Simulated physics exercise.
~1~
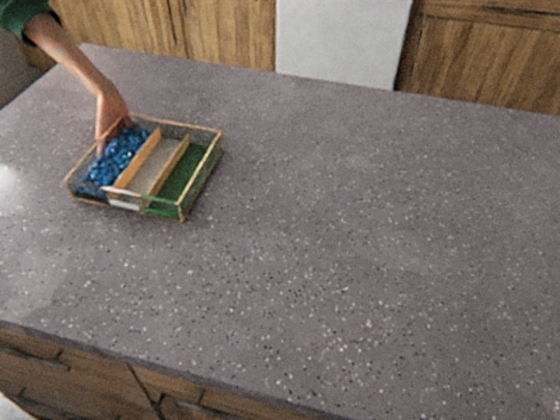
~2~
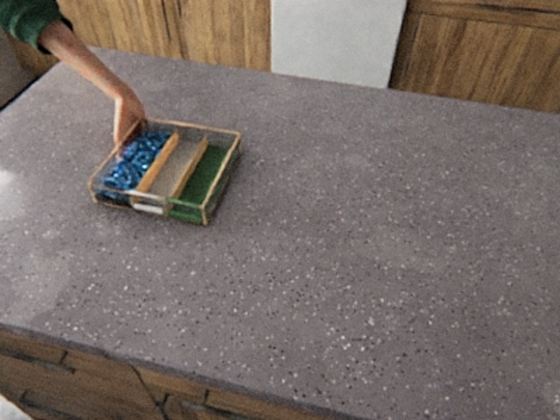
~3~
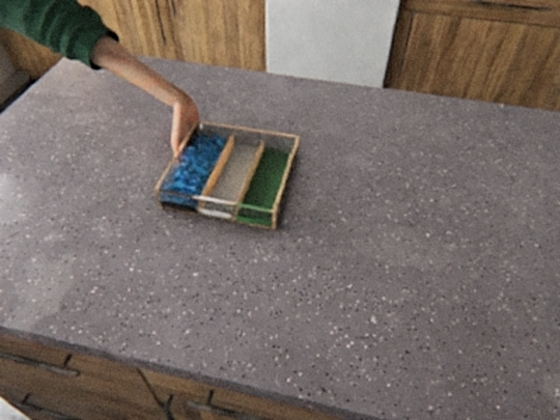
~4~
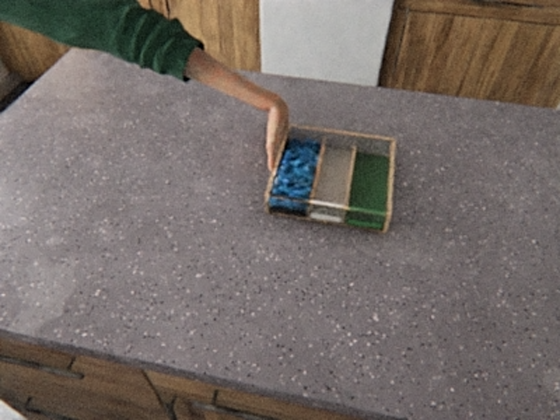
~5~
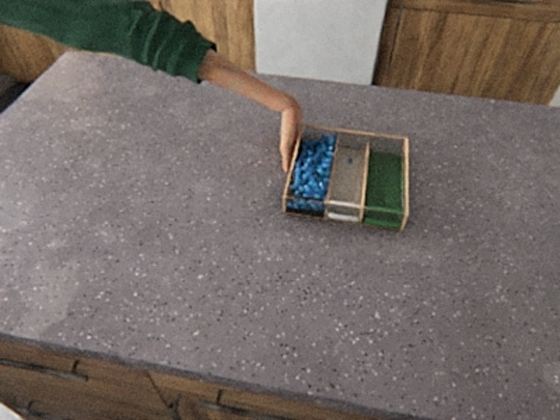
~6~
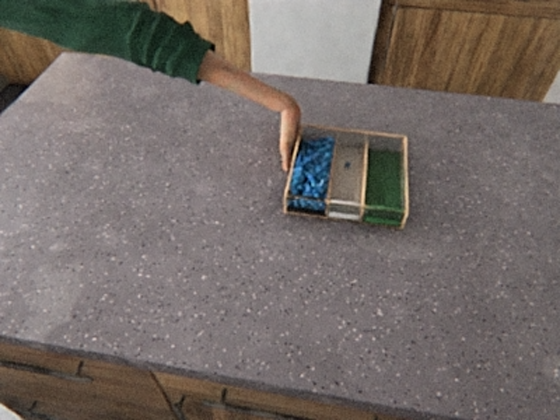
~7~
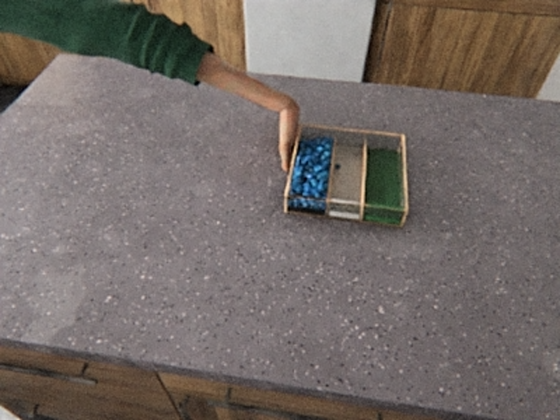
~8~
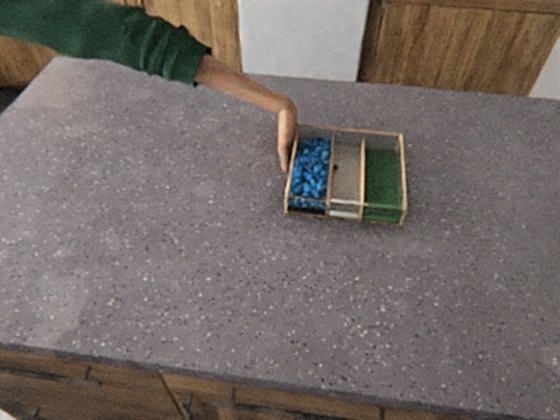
A hand in a green sleeve slid a clear divided tray, with shiny blue pebbles on its left and a green section on its right, rightward across a speckled gray countertop, then stopped and kept hold of it, the pebbles still in their section.
